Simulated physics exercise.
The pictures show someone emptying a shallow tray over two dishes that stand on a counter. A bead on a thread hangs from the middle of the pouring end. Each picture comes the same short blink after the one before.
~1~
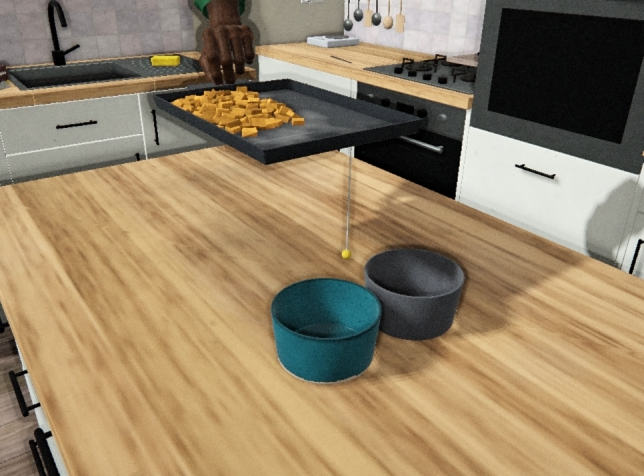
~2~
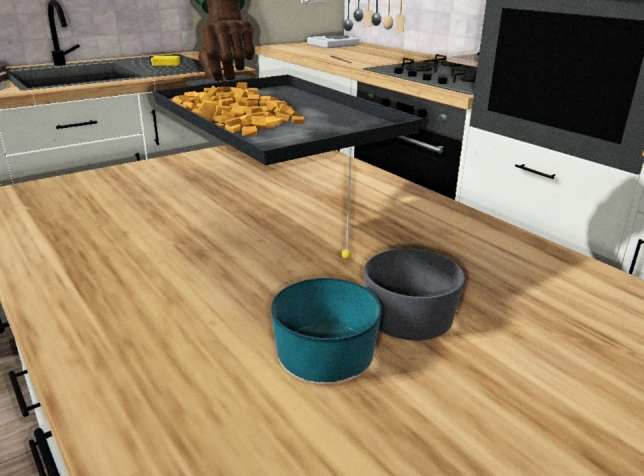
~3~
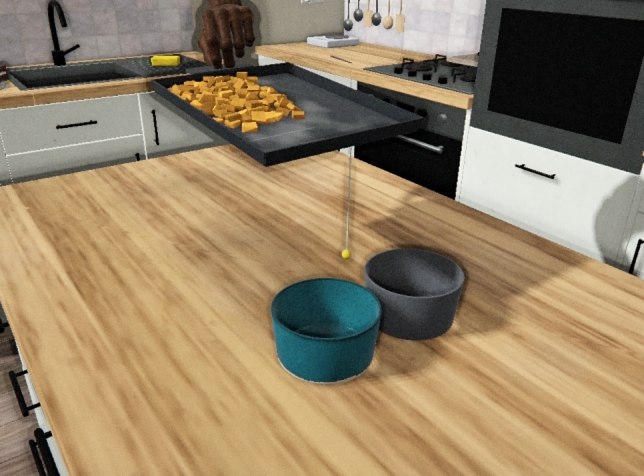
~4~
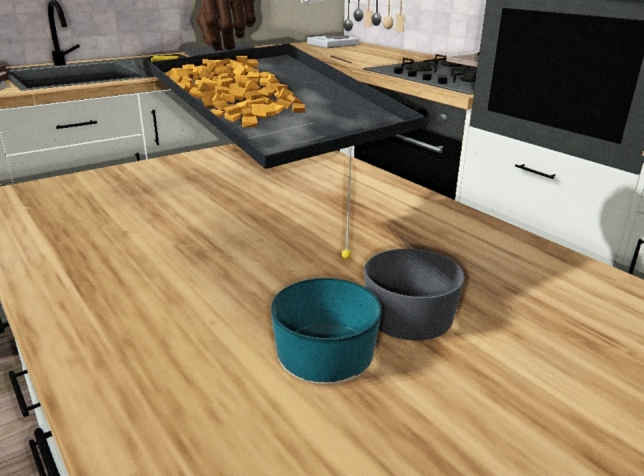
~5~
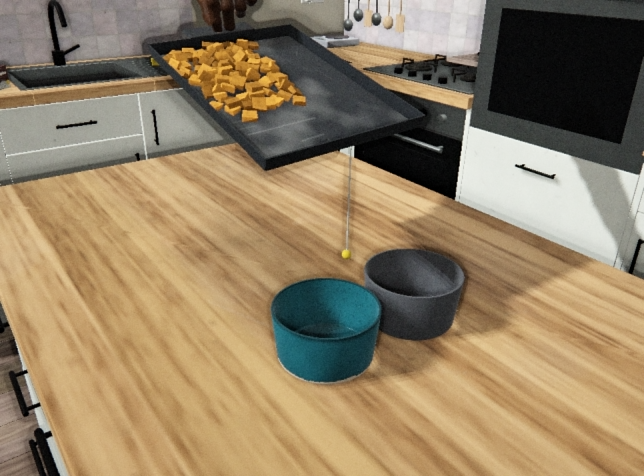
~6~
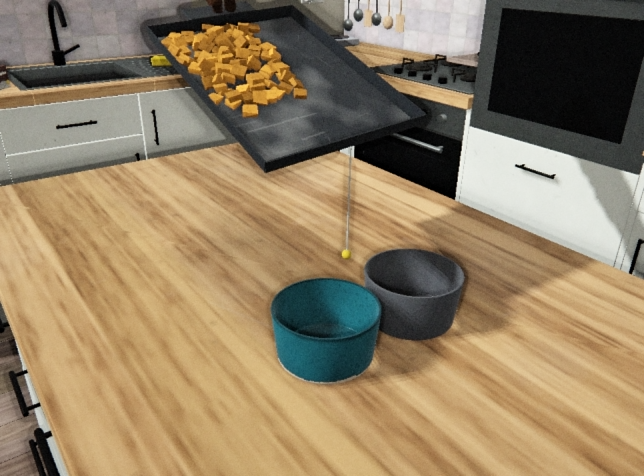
We see a dark tray of small orange pieces above a teal bowl and a gray bowl on a wooden counter; a dark hand at its far side moves out of view as the tray tilts steadily toward the bowls.
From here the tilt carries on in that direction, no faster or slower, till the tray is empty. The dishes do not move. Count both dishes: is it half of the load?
They take the larger part between them.
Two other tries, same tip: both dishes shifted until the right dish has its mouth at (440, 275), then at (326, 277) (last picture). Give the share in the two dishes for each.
First some 50, then 30 per cent.
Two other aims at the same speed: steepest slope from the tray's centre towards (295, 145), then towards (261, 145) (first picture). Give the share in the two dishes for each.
Near 70 % and 20 %.
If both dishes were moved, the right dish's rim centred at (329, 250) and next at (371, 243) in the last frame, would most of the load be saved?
One: Below a half. Two: The smaller part.
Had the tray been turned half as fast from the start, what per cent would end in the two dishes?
Roughly 80 in a hundred.
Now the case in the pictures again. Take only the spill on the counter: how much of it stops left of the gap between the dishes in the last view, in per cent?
Roughly 60 in a hundred.
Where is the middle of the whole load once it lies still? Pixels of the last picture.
Near (324, 350).
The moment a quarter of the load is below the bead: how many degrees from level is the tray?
Roughly 80°.
Soon after the last picture, tray tipped steeply; most on the tray; a small part in the air.
A little later, tray tipped past a quarter turn; a small part on the tray; about half in the left dish; a stray few in the right dish; about a quarter outside both; a small part in the air.
Later still, tray tipped past a quarter turn; about two thirds in the left dish; a stray few in the right dish; about a third outside both.
At rest, tray tipped past a quarter turn; about two thirds in the left dish; a stray few in the right dish; about a third outside both.
